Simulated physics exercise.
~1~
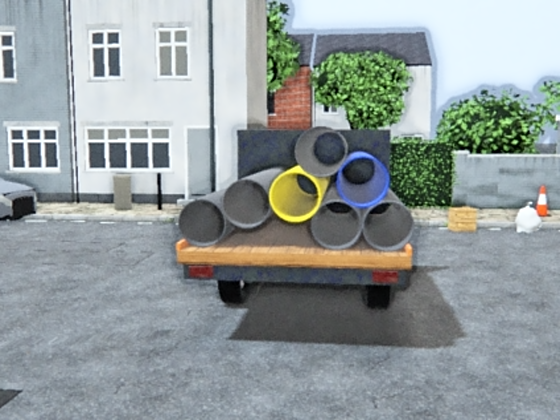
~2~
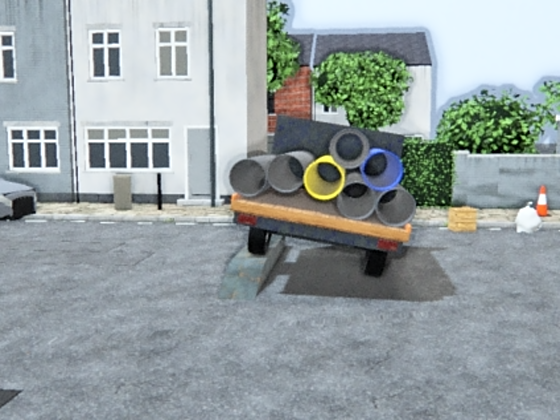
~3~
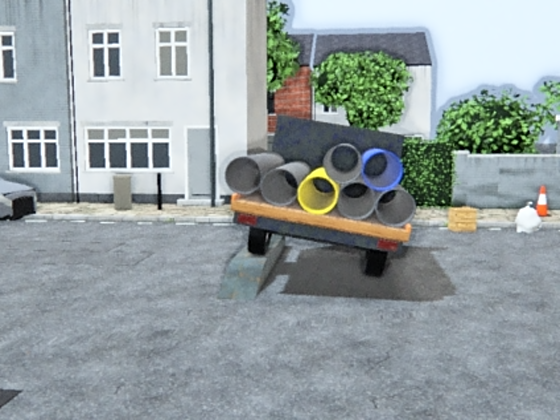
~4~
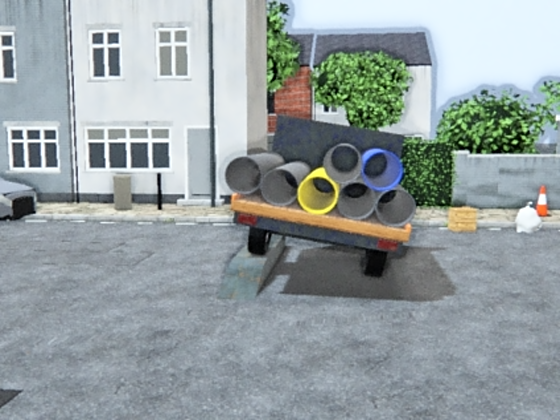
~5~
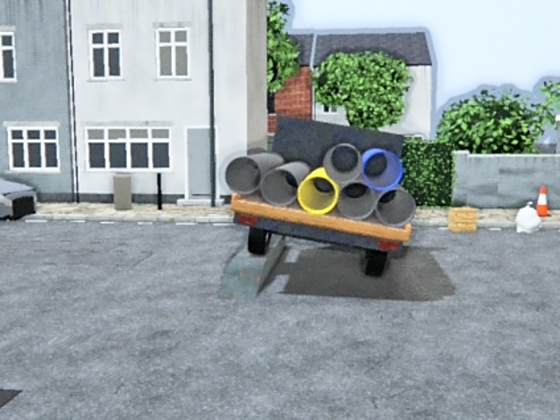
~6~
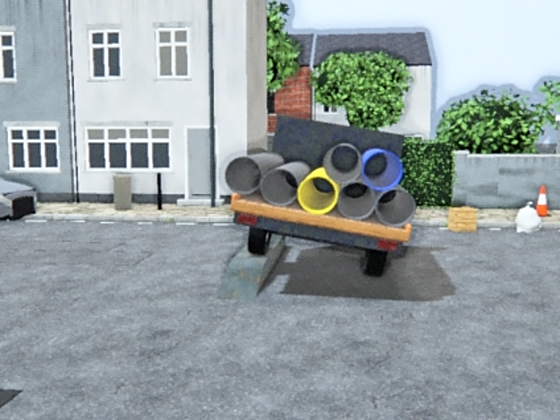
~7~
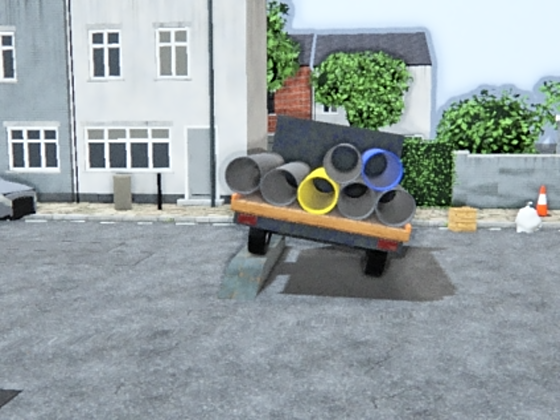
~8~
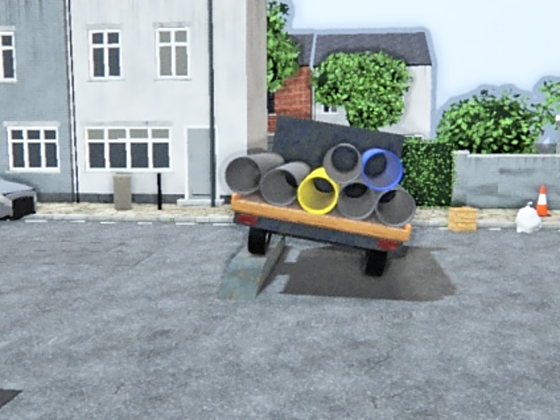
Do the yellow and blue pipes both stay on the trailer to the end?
Yes, both stay aboard. The yellow pipe ends up lower down among the grey ones, and the blue one rests on top of others toward the right.
